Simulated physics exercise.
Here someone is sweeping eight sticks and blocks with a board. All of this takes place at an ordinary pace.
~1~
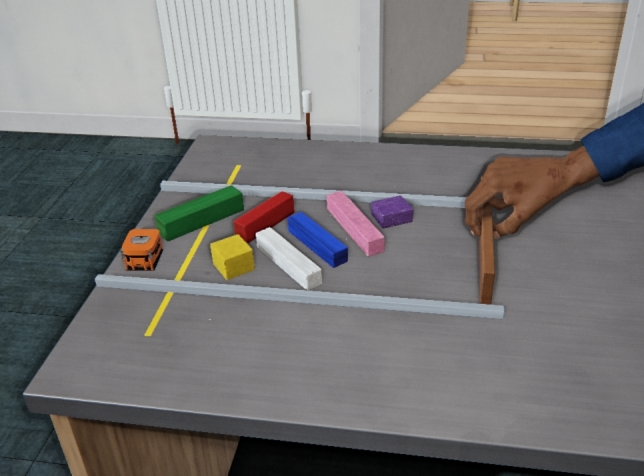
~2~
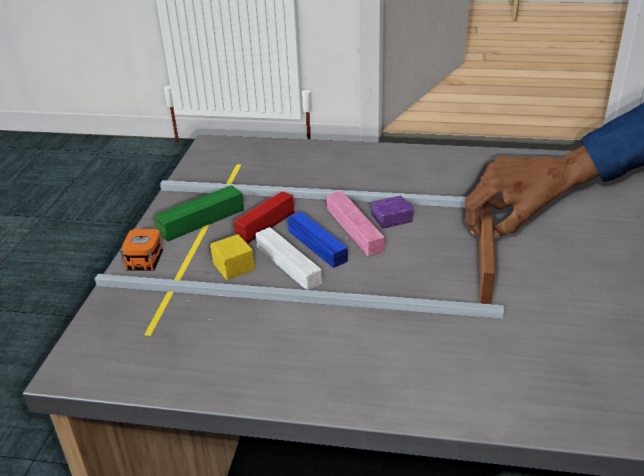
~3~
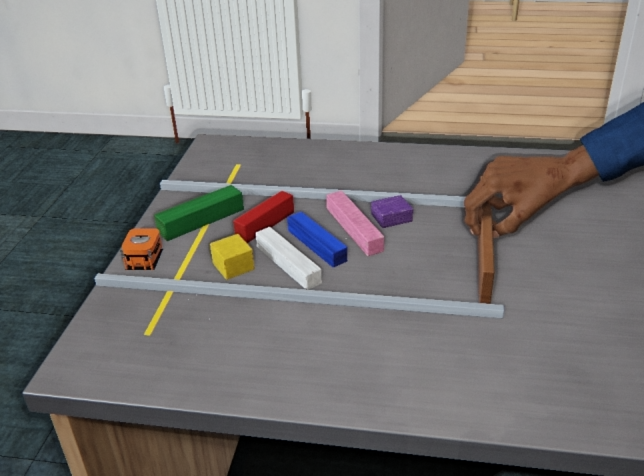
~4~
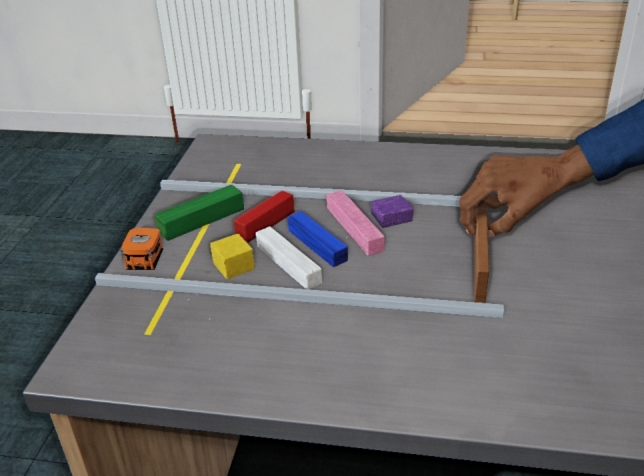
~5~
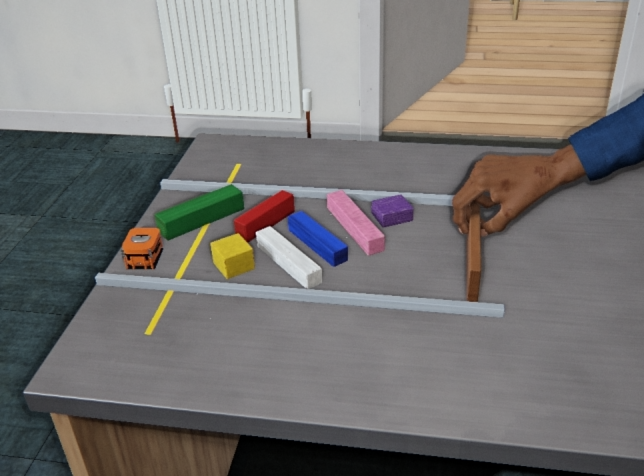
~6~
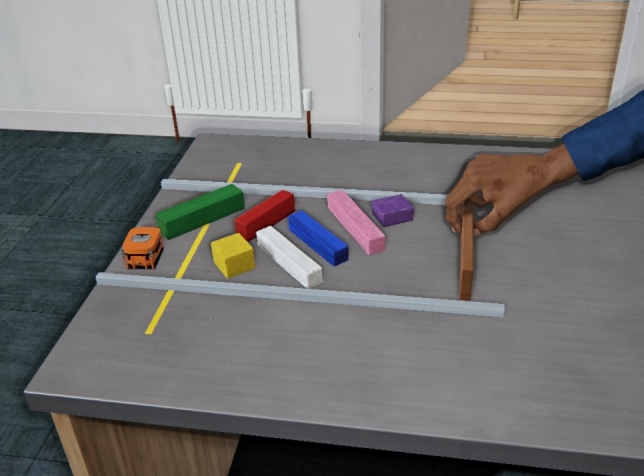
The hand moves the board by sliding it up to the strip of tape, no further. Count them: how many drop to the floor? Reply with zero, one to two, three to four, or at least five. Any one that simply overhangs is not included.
It comes to one to two.
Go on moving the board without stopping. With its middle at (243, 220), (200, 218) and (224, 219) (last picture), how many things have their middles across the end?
0; 2; 0.
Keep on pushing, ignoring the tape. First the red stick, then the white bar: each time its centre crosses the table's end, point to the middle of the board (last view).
The middle is at (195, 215) when it's the red stick, and at (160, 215) when it's the white bar.
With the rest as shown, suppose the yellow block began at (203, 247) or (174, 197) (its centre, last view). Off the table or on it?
From the two starts it stays up; it leaves the top.
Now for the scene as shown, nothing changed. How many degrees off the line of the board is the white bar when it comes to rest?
Near 30 degrees.
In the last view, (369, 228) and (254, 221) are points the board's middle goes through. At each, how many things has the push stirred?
First 2, after that 7.
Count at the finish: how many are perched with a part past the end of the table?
It comes to 1.
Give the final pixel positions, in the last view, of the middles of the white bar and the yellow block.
Final centres, first then second: (158, 250), (135, 258).
Soon after, none off yet; orange case at rest near (143, 248); green stick at rest near (201, 211); yellow block at rest near (233, 256).
After that, none off yet; orange case at rest near (143, 248); green stick moving near (193, 209); yellow block displaced about its own width near (211, 257).
In the end, the number that fall off is one or two; gone, green stick and orange case.
